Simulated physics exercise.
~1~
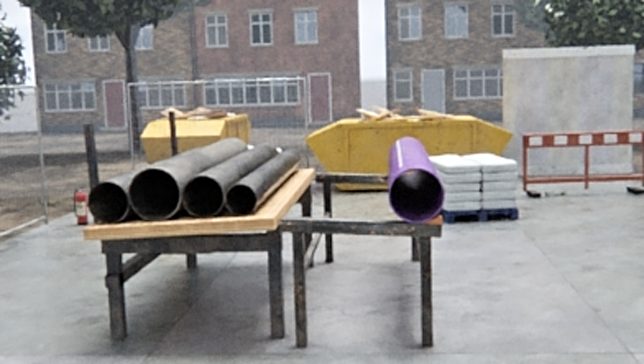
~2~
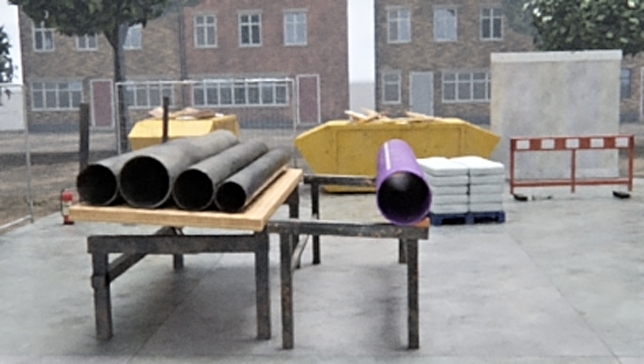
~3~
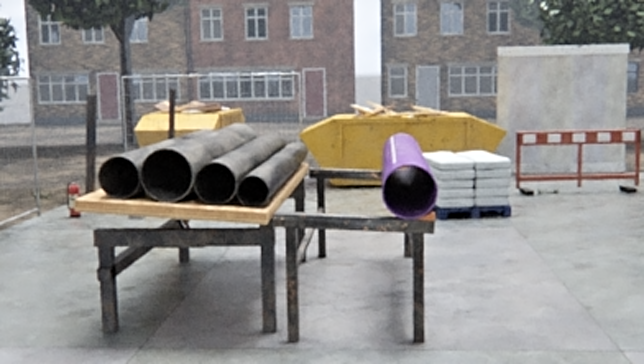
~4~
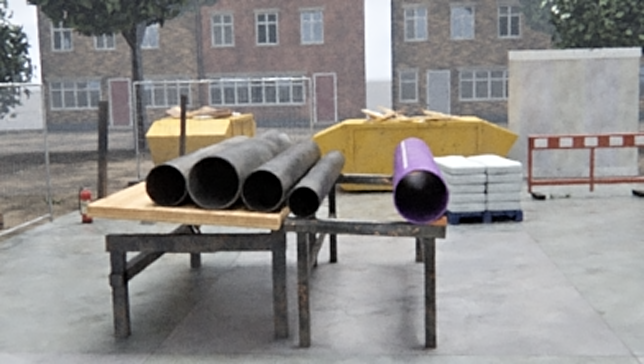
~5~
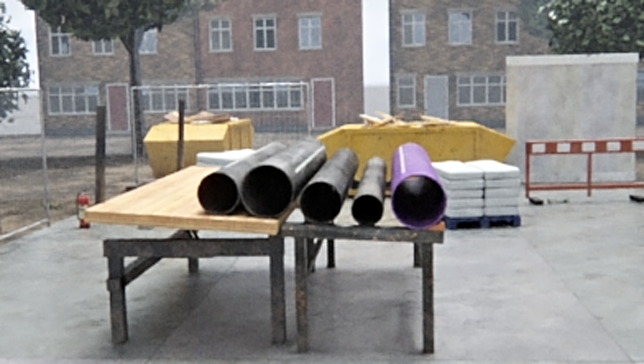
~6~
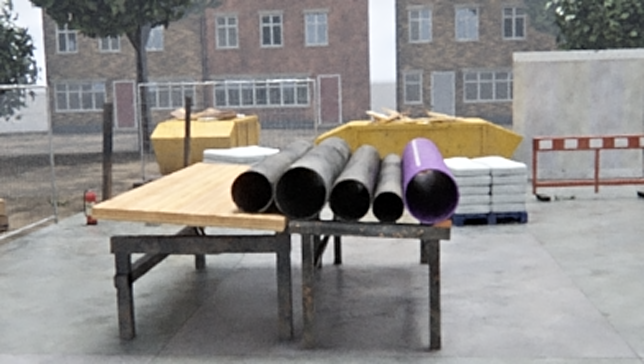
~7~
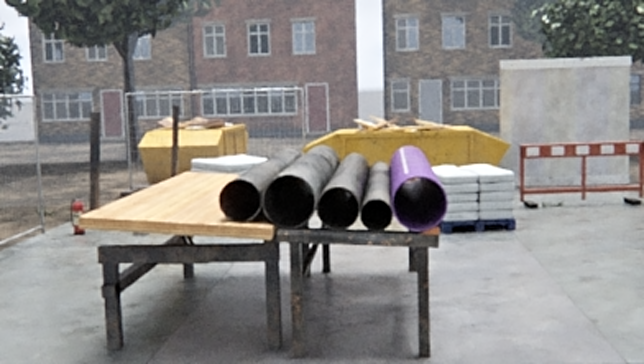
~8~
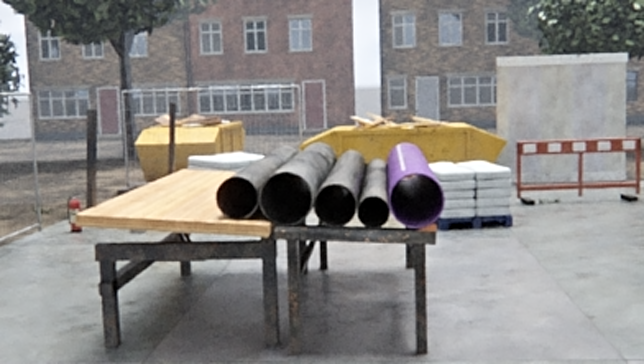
Four dark pipes roll right from the table onto the rack and rest against the purple pipe.
